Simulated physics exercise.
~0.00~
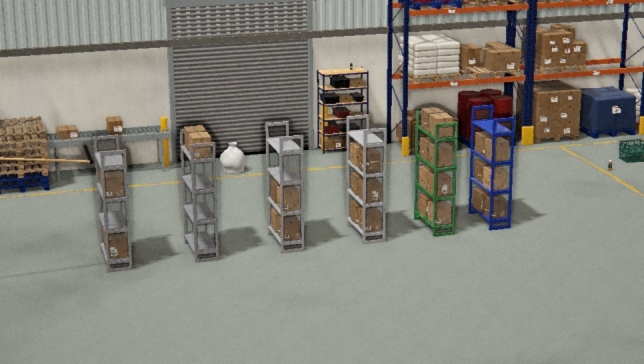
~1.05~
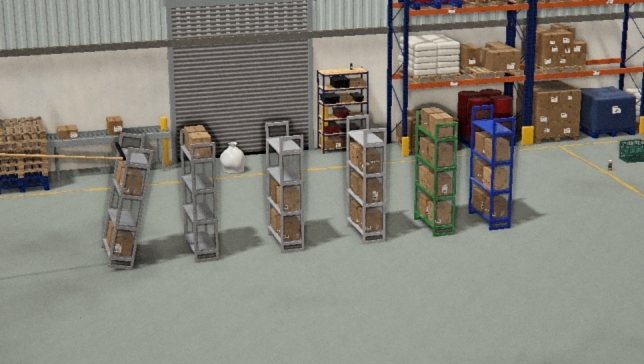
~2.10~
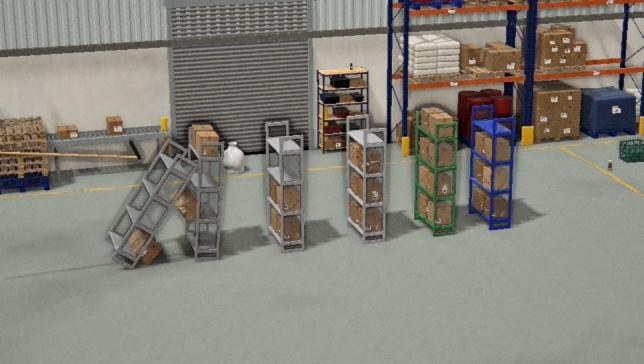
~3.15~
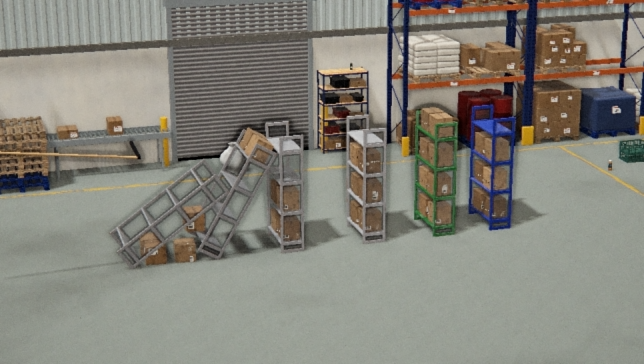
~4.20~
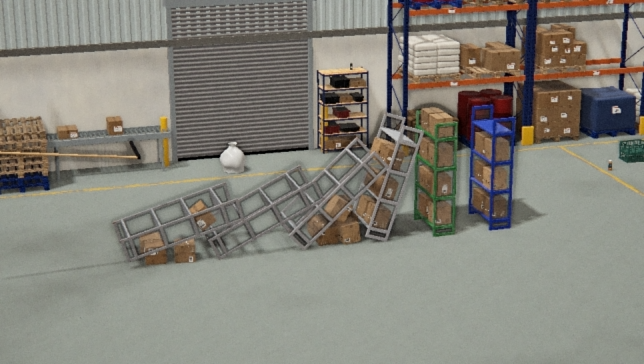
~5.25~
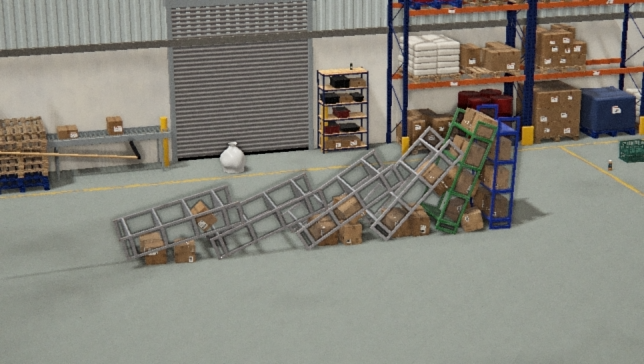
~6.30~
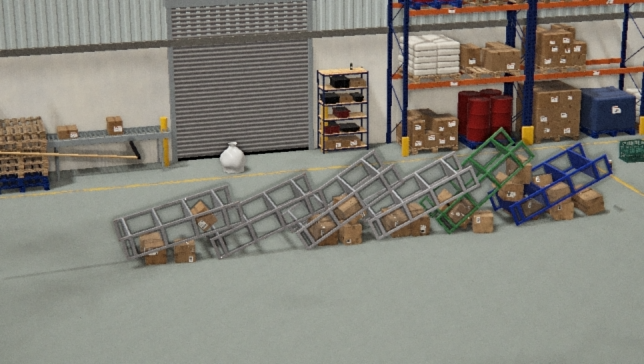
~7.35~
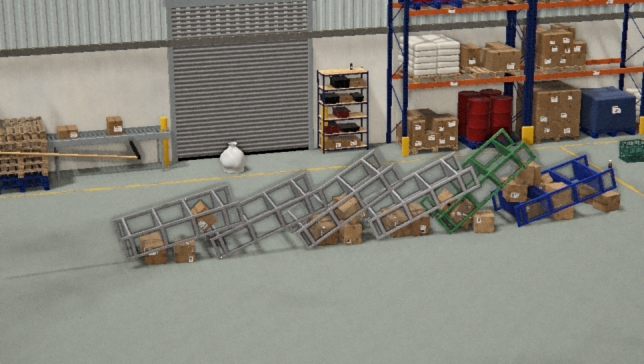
Six open shelf units loaded with cartons stood in a row in a warehouse until a pole tipped the leftmost one, and they toppled rightward one after another, spilling cartons, until the green one leaned steeply and the blue one lay fallen.
